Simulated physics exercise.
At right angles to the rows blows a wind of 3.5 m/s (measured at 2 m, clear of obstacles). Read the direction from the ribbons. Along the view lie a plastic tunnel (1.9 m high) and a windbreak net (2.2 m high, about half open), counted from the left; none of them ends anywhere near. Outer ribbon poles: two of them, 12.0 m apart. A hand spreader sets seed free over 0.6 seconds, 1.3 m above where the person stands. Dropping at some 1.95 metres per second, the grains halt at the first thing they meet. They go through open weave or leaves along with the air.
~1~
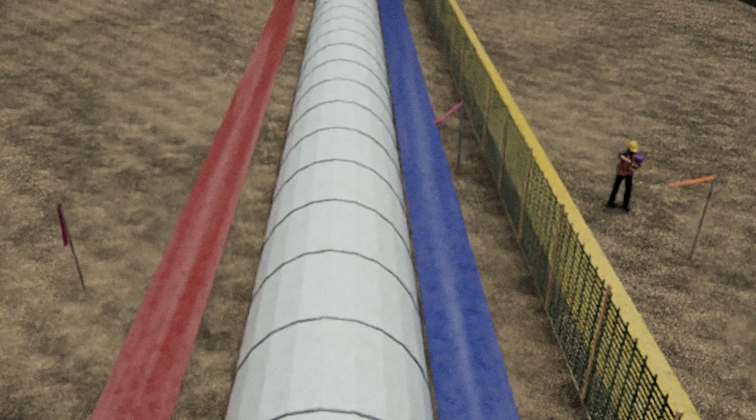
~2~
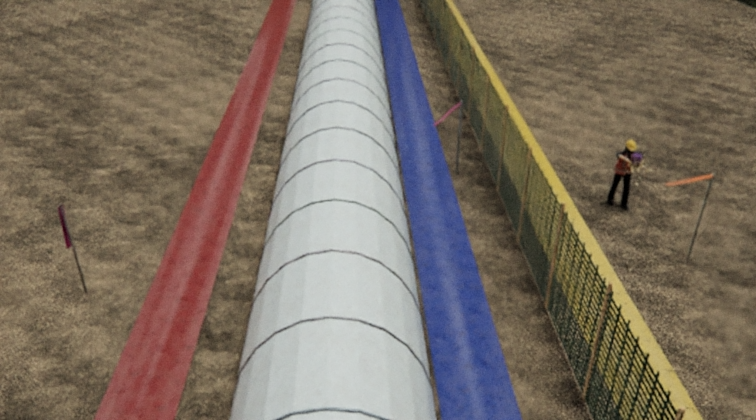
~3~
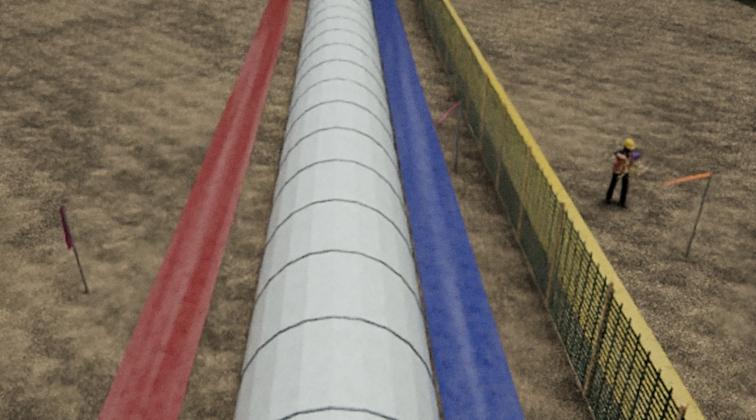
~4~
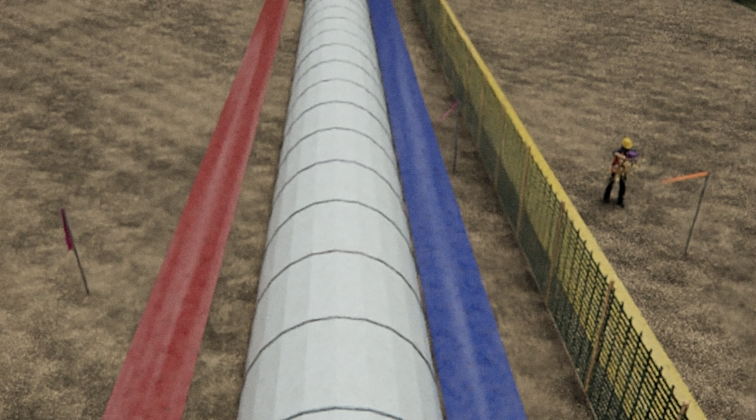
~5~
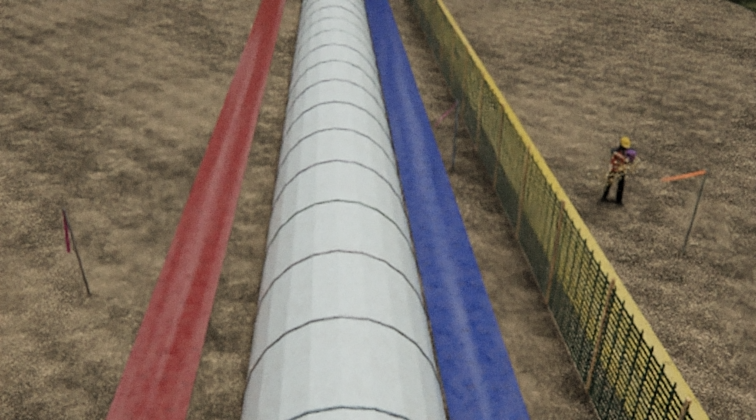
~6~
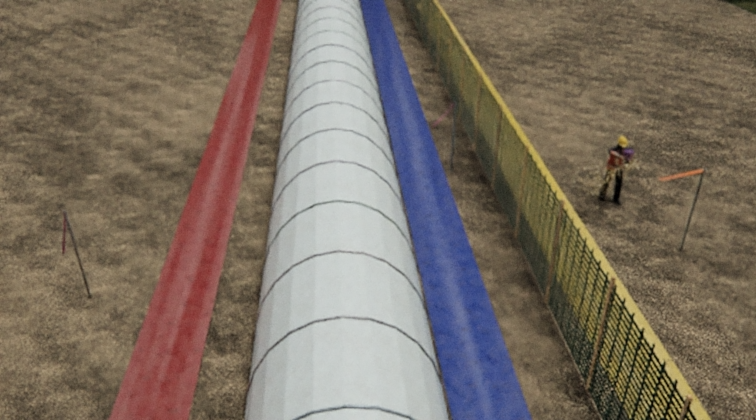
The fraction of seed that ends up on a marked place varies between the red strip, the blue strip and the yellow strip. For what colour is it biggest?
The largest fraction goes to yellow.
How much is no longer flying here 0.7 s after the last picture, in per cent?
Roughly 55 in a hundred.
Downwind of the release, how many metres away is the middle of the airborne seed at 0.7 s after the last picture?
That distance is some 1.5 m.
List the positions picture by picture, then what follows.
The first frame shows the left ribbon ends at (67, 246), hanging almost straight, the seed in the air spans x = 630 to 645 around y = 165 and it comes from (638, 165).
The second frame shows the right ribbon ends at (666, 185), leaning 80 degrees to the left, the seed in the air spans x = 625 to 645 around y = 170, the yellow one passes (576, 258), the red one passes (189, 268) and the blue one passes (446, 261).
The third frame shows the inner ribbon ends at (435, 127), leaning 40 degrees to the left, the seed in the air spans x = 620 to 640 around y = 170 and the top of the plastic tunnel crosses (336, 147).
The fourth frame shows the left ribbon ends at (71, 250), hanging almost straight, the seed in the air spans x = 605 to 640 around y = 170, the yellow one passes (542, 195), the red one passes (211, 206) and the blue one passes (430, 199).
The fifth frame shows the right ribbon ends at (662, 180), leaning 80 degrees to the left and the seed in the air spans x = 595 to 635 around y = 170.
The sixth frame shows the inner ribbon ends at (433, 128), leaning 35 degrees to the left, the seed in the air spans x = 585 to 635 around y = 175 and the top of the plastic tunnel crosses (335, 148).
Then, 0.7 s after the last picture, 44 % is in the air or yet to come; 35 % lies on the yellow strip, 0 % on the red strip and 0 % on the blue strip; the middle of what still flies is 0.4 m above the low ground, near (568, 201).
Then, 1.5 s after the last picture, 2 % is in the air or yet to come; 68 % lies on the yellow strip, 0 % on the red strip and 0 % on the blue strip.
Then, 3.0 s after the last picture, 0 % is in the air or yet to come; 68 % lies on the yellow strip, 0 % on the red strip and 1 % on the blue strip.
Then, 7.5 s after the last picture, 0 % is in the air or yet to come; 68 % lies on the yellow strip, 0 % on the red strip and 1 % on the blue strip.
Then, 44.5 s after the last picture, 0 % is in the air or yet to come; 68 % lies on the yellow strip, 0 % on the red strip and 1 % on the blue strip.
